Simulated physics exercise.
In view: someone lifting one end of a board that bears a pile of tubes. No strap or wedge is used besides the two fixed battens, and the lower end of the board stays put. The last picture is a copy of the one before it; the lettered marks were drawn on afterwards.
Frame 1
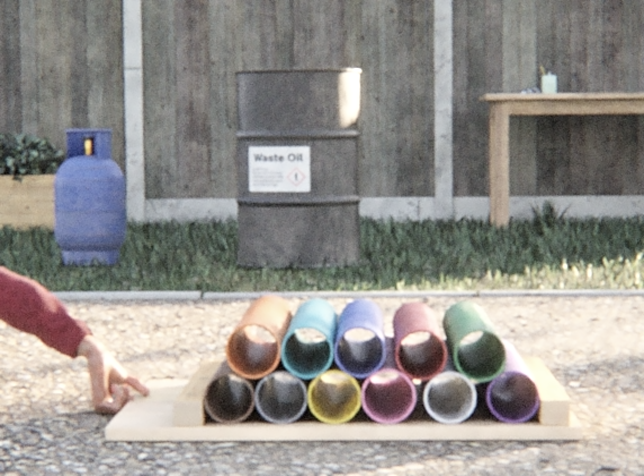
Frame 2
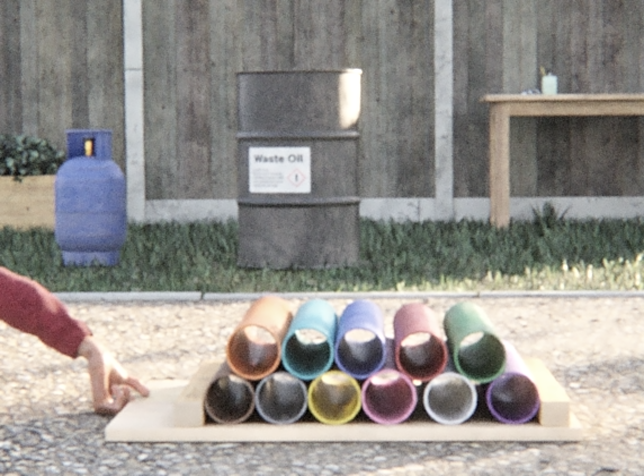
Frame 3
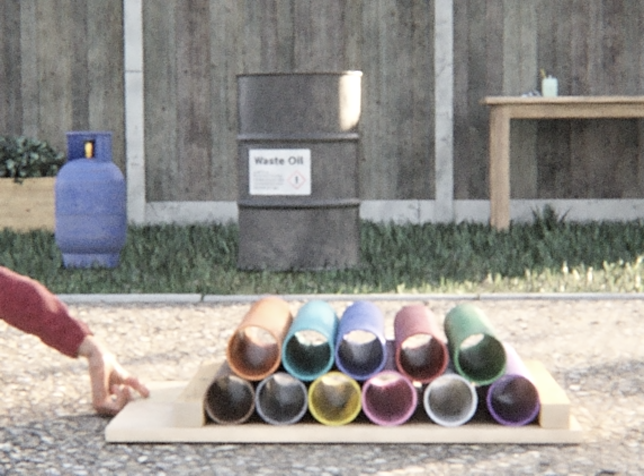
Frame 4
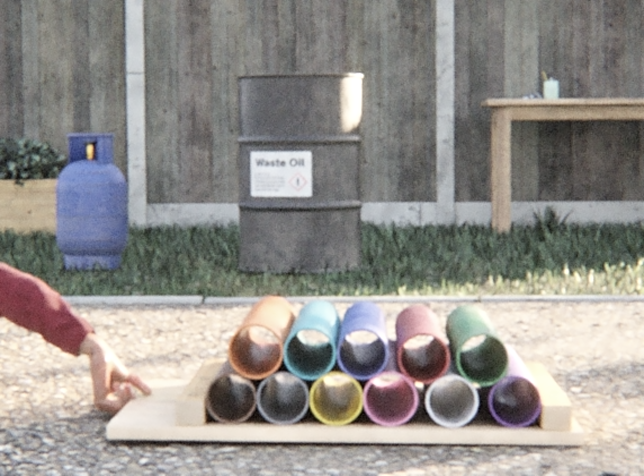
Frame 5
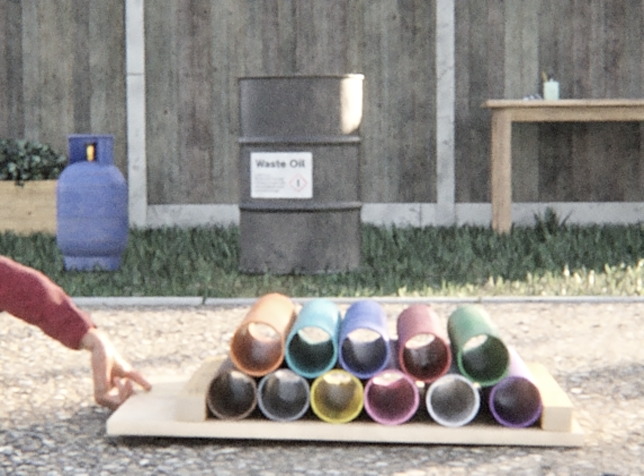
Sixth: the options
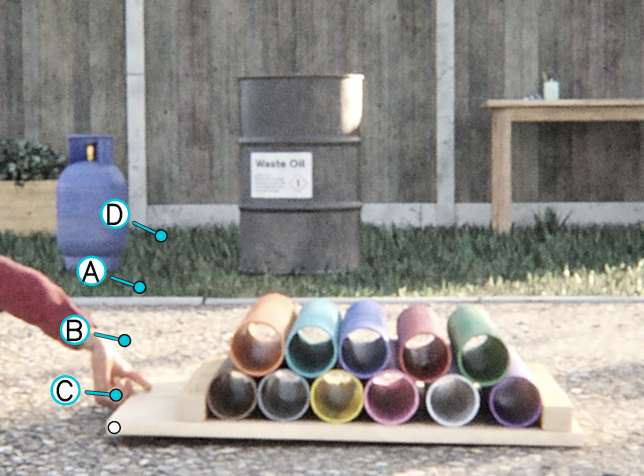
A hand at the left held the end of a pale wooden board stacked with two rows of colourful tubes and raised it very slightly, while the tubes stayed in their pile.
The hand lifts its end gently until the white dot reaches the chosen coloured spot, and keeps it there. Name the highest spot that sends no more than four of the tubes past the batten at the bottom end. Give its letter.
At most to D.
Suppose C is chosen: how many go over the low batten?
The count is none.
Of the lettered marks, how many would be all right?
Four of the four.
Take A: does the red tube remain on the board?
Yes, with A.
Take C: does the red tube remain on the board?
Yes, with C.
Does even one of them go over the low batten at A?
At A: No.
On the marked copy, A at (140, 287); B at (125, 340); C at (116, 395); D at (161, 236); the white dot at (114, 428).
Following D. Soon after the start, board at 16°.
Later, board at 26°.
In the end, board at 26°, none over the low batten.
As for the rest, A none over the low batten; B none over the low batten; C none over the low batten.
